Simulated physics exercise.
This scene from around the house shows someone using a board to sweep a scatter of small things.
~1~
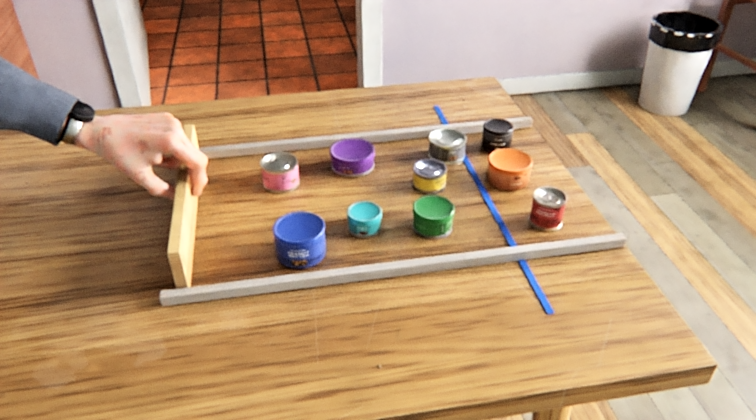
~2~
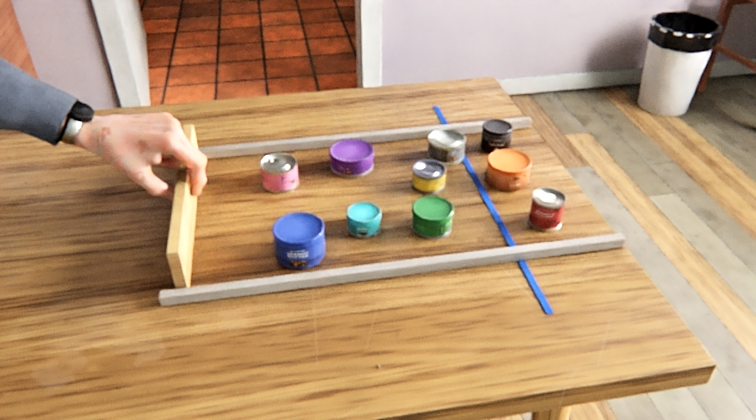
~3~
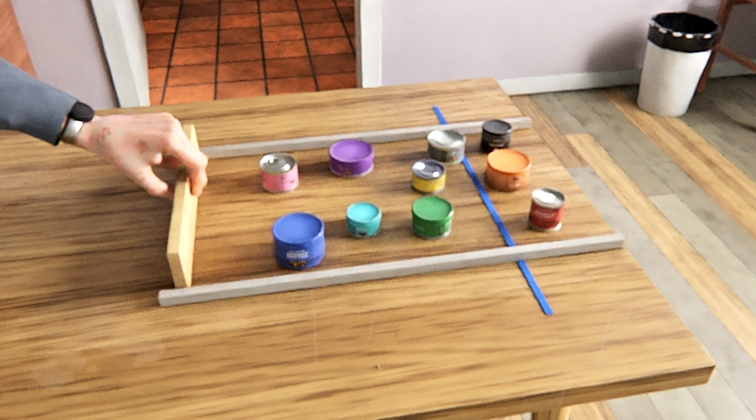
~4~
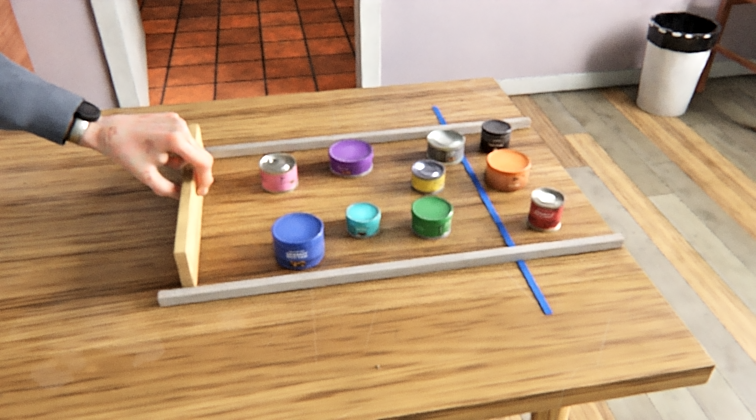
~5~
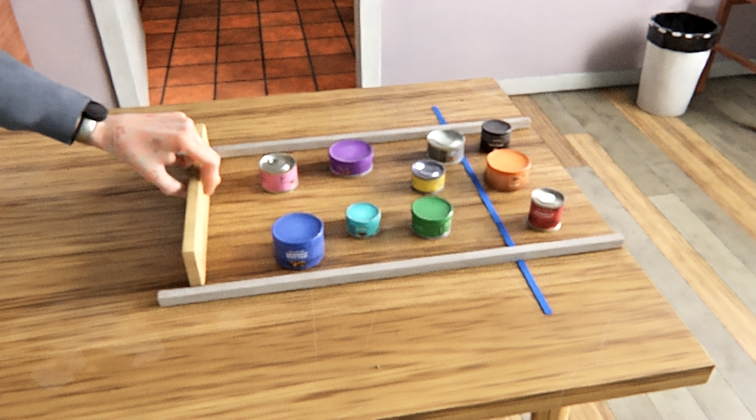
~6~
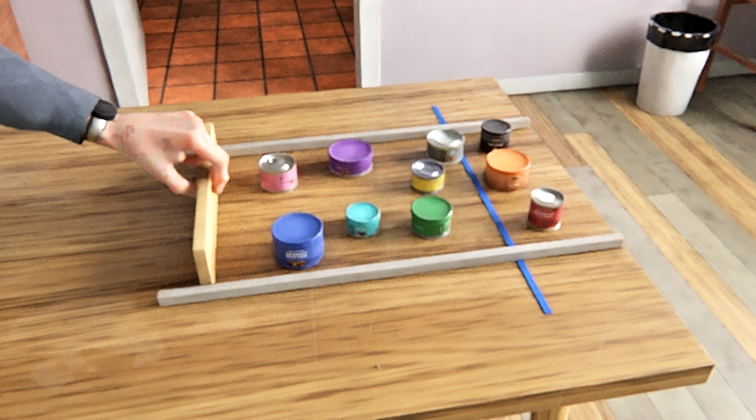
A hand slides a wooden board slightly right along the table toward several small colourful tins.
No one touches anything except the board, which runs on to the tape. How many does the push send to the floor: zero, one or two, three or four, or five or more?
Well, what drops off the end works out to none of them.
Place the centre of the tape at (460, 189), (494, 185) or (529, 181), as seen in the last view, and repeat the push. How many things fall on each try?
The counts come to 0, then 0, then 5.
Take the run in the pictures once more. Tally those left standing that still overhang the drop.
The number would be 0.
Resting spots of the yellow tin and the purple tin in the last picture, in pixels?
In the last picture the yellow tin sits at (494, 176) while the purple tin sits at (476, 137).
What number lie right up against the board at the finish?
The count in contact is 5.
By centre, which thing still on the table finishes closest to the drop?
The one in question is the black tub.
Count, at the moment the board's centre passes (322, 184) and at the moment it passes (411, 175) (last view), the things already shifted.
Up to then 4, and up to the other point 7.
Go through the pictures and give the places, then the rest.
In the first frame, red tin (548, 209); black tub (497, 136); orange tub (509, 169); board (187, 199); tape (481, 187).
In the second frame, black tub (496, 137); grey tin (447, 147).
In the third frame, orange tub (508, 170); pink tin (279, 173).
In the fourth frame, red tin (546, 210); turquoise pot (363, 220).
In the fifth frame, black tub (496, 137); yellow tin (428, 177).
In the sixth frame, red tin (546, 209); black tub (495, 137); orange tub (507, 170); board (208, 197); tape (479, 187).
Early on, none off yet; red tin at rest near (546, 209); black tub at rest near (495, 137); orange tub at rest near (507, 170).
Finally, the number that fall off is zero.
